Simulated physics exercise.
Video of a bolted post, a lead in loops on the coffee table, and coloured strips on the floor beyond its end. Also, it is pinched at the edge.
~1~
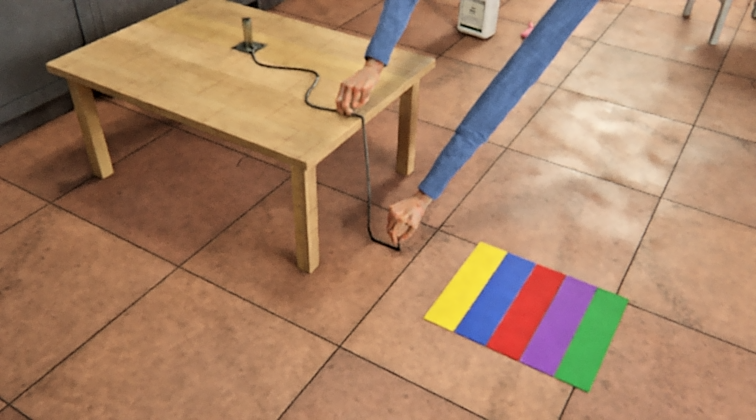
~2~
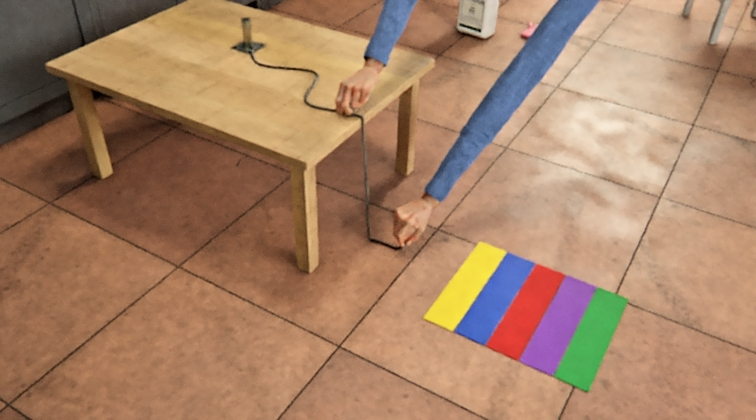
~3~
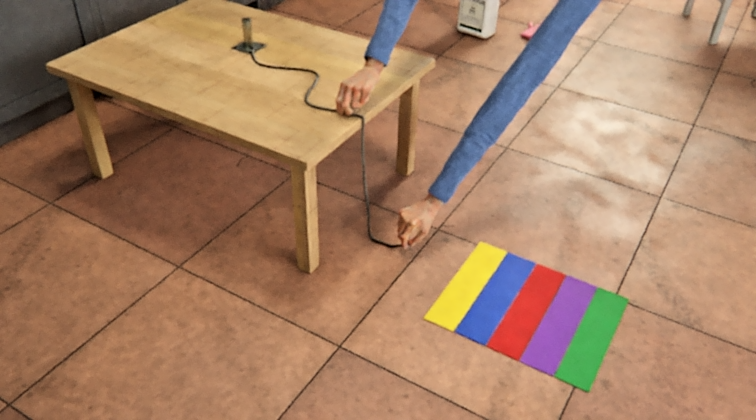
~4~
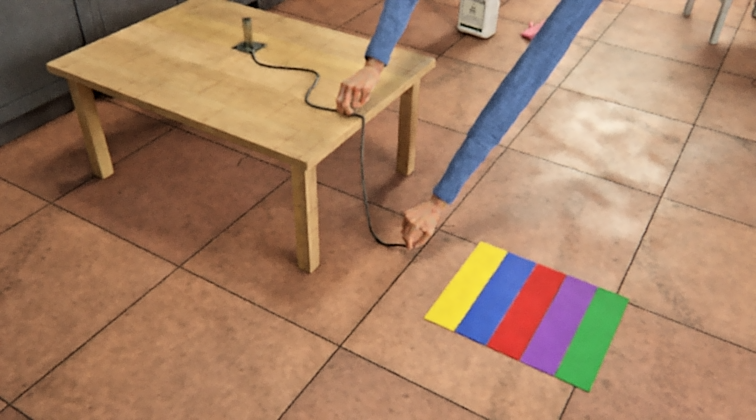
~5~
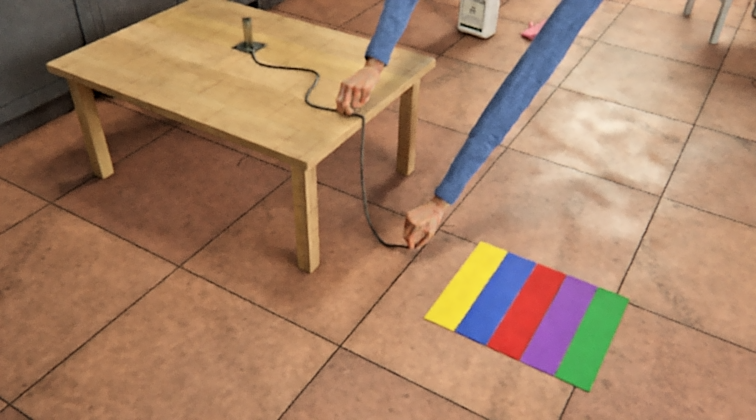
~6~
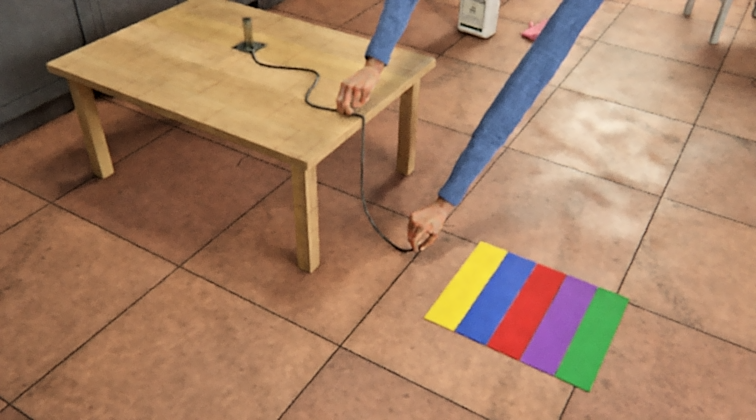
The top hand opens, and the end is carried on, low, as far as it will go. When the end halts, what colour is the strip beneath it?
Red.
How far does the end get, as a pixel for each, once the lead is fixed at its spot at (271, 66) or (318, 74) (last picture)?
Estimated pixels: (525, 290), then (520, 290).
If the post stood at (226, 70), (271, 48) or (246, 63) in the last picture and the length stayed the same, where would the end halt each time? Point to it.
The places come out near (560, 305), (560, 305) and (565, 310).
Soon after, end near (475, 271); over yellow.
After that, end near (514, 287); over blue.
At the stop, end near (536, 296); over red. It gets as far as the red strip.
